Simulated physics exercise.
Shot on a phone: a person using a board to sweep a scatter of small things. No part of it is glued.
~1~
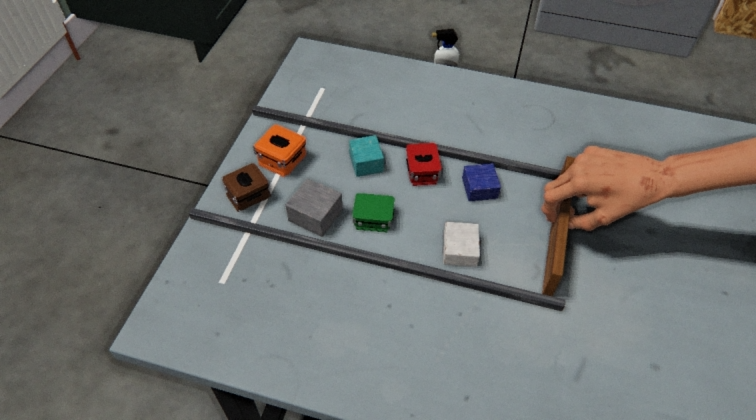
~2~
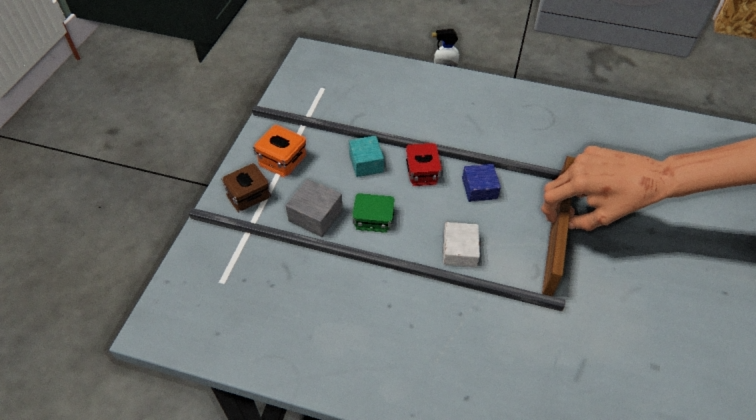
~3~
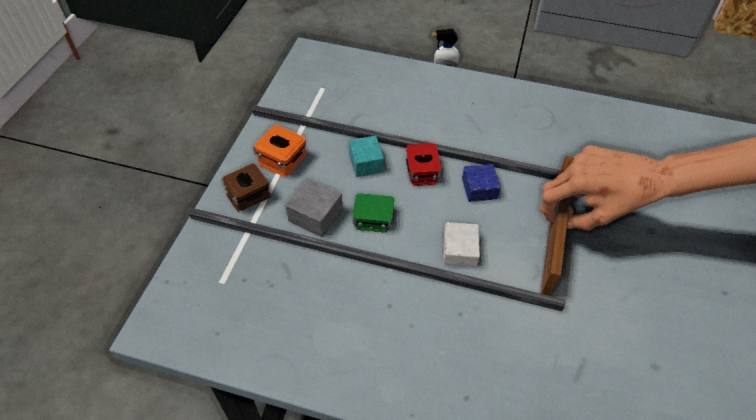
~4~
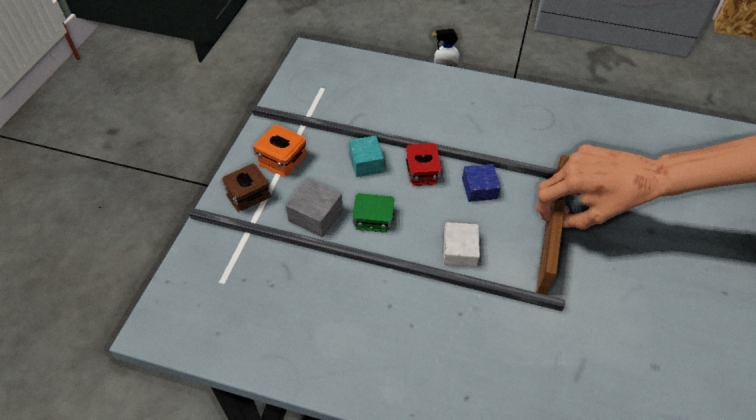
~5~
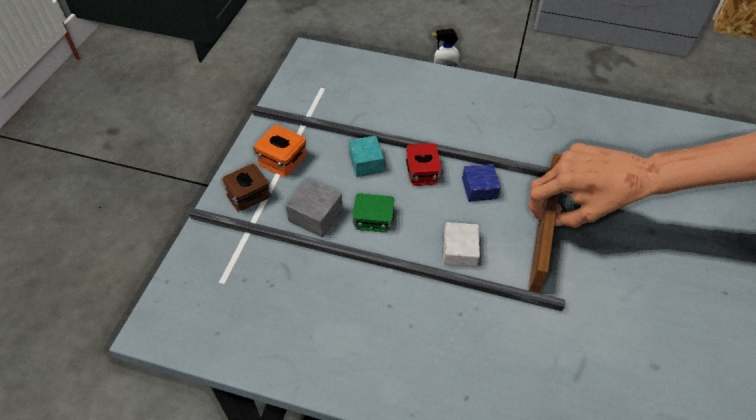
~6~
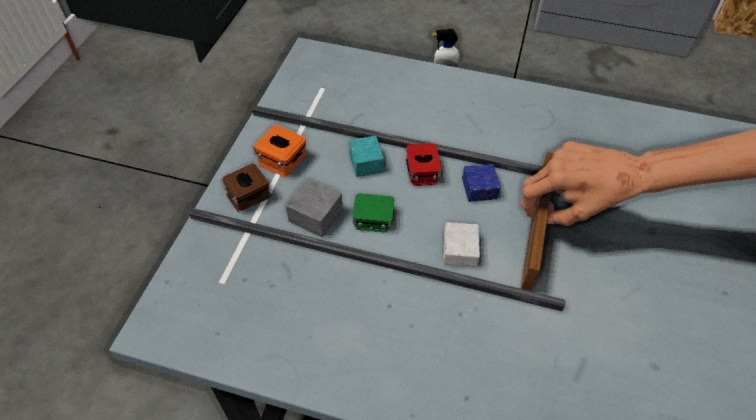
A hand reaches in from the right over a grey table in a room with a concrete floor, seen from above at an angle. It grips a wooden board between two dark rails, with orange and brown cases near a white line at left, then grey, teal, green, red, blue and white pieces. The board slides slightly left, touching nothing, while the pieces and the view stay still.
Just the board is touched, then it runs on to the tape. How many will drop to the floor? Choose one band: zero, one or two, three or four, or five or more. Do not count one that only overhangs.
Three or four.
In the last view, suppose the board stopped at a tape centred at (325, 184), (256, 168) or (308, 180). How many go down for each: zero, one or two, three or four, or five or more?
In turn: One or two, five or more, just one or two.
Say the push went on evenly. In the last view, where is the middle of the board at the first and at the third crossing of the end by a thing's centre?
First around (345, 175), then around (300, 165).
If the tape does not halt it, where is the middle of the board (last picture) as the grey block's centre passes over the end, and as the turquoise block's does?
The middle is at (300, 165) when it's the grey block, and at (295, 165) when it's the turquoise block.
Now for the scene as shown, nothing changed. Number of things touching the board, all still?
2 in contact.
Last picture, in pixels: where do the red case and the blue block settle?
In the last picture they sit at about (256, 125) and about (281, 135).
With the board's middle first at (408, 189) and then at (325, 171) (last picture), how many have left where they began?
That gives 6 for the first and 8 for the second.
A little later, none off yet; brown case at rest near (247, 188); orange case at rest near (281, 151); grey block at rest near (315, 208).
When it is over, the number that fall off is three or four; down, turquoise block, grey block, orange case and brown case.
